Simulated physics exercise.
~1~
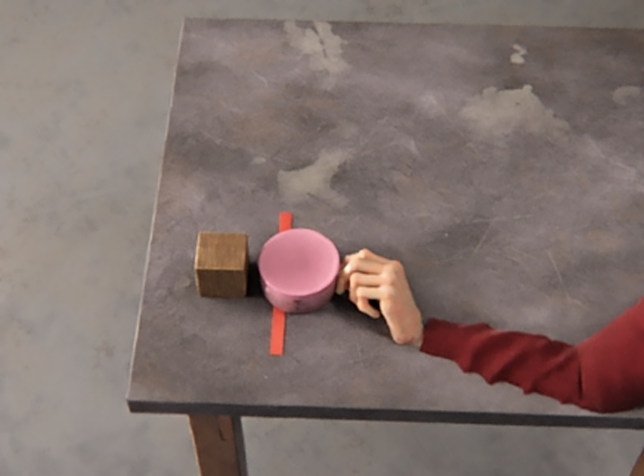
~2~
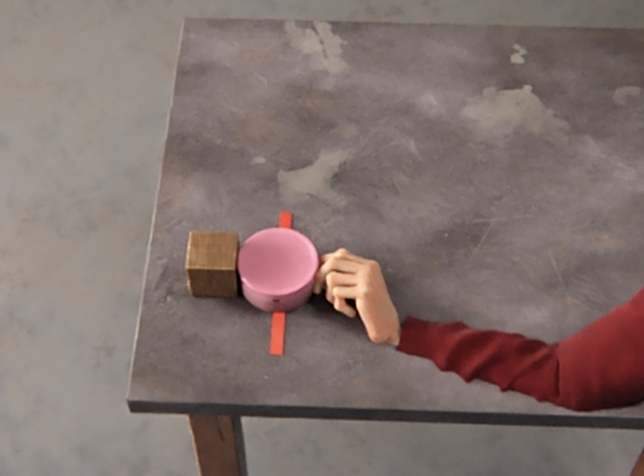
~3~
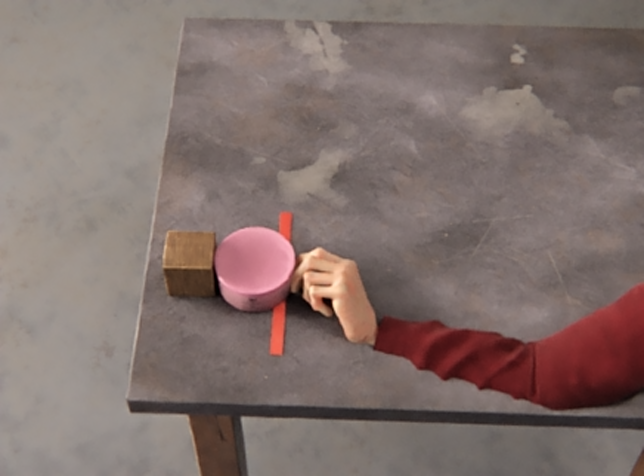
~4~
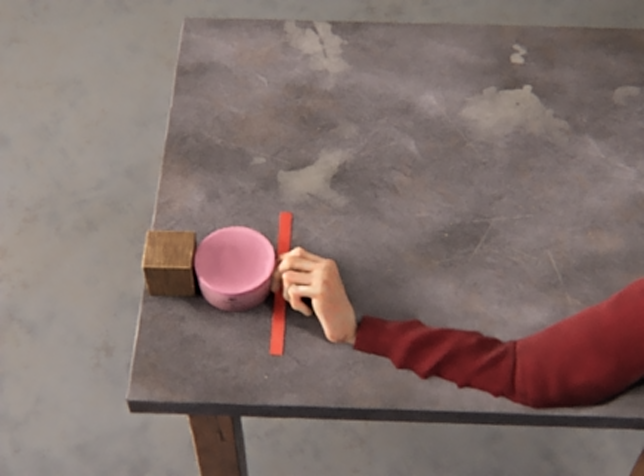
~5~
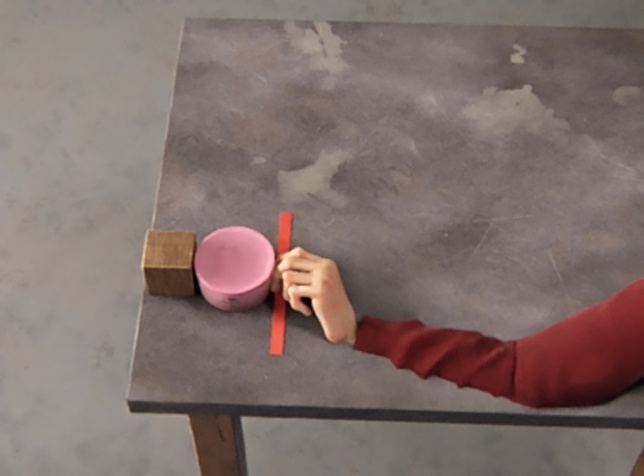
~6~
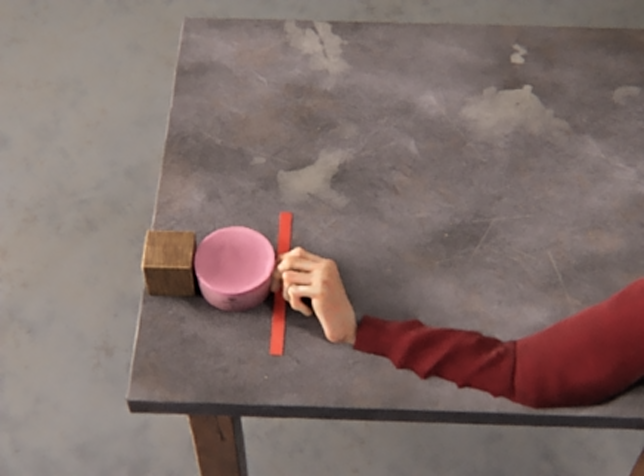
A hand pushes a pink tub and wooden block left past red tape, then stops.
